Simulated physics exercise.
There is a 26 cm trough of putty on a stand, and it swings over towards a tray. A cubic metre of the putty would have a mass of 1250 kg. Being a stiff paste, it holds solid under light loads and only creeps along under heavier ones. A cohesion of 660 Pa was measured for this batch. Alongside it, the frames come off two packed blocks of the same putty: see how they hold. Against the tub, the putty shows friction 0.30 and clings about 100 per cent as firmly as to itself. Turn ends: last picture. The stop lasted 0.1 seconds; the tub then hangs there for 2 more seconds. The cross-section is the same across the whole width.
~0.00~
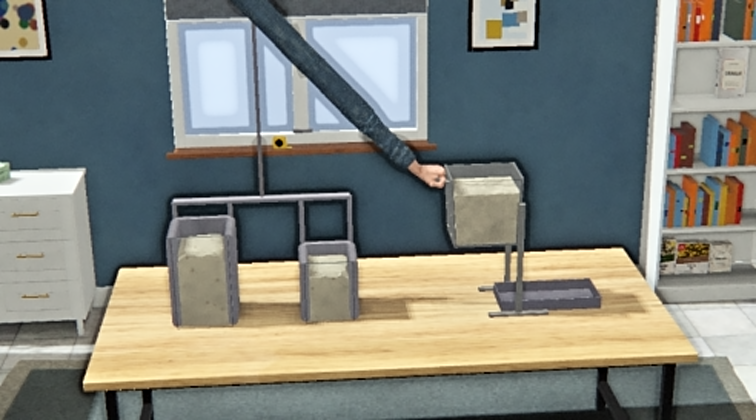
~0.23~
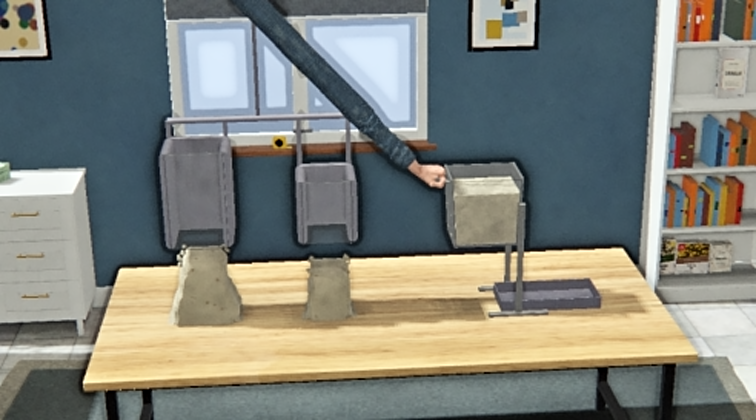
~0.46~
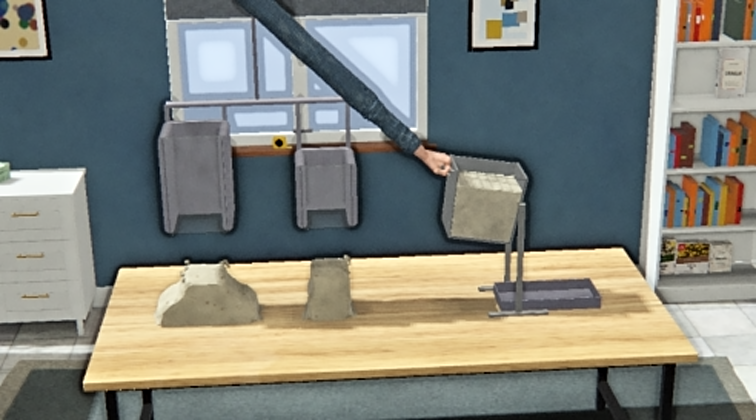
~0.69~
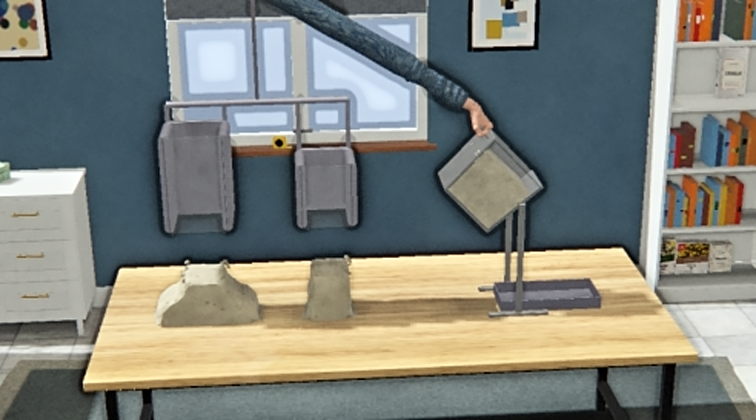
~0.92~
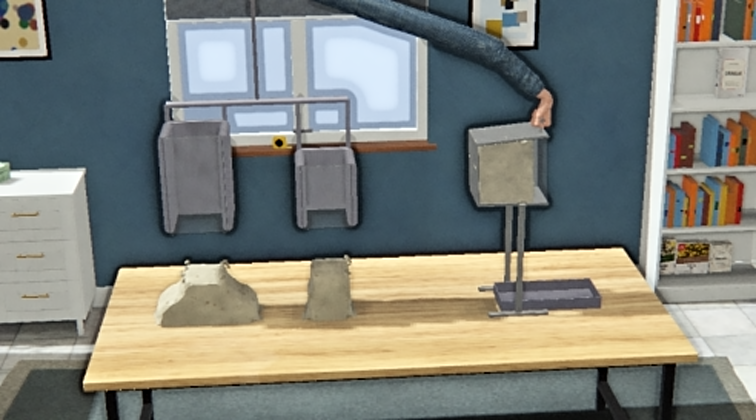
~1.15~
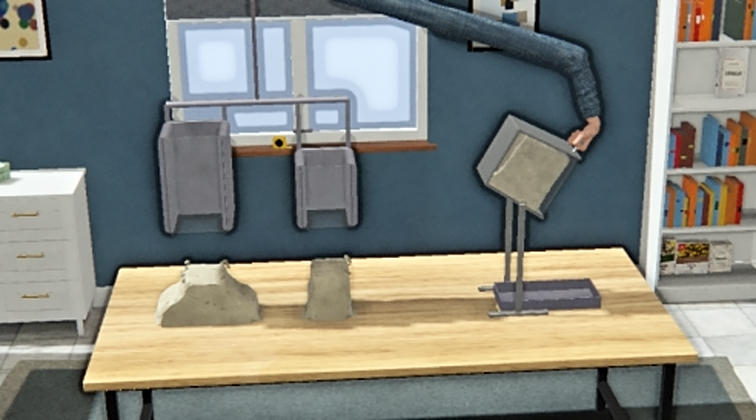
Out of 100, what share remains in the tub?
0 out of 100.
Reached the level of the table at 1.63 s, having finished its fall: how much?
75 per cent.
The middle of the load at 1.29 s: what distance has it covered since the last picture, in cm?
I'd estimate roughly 10 centimetres.
After 1.29 s, the tub is at 120 degrees and holds 72 %.
After 1.46 s, the tub is at 120 degrees and holds 23 %.
After 1.63 s, the tub is at 120 degrees and holds 6 %.
After 1.80 s, the tub is at 120 degrees and holds 0 %.
After 3.15 s, the tub is at 120 degrees and holds 0 %.
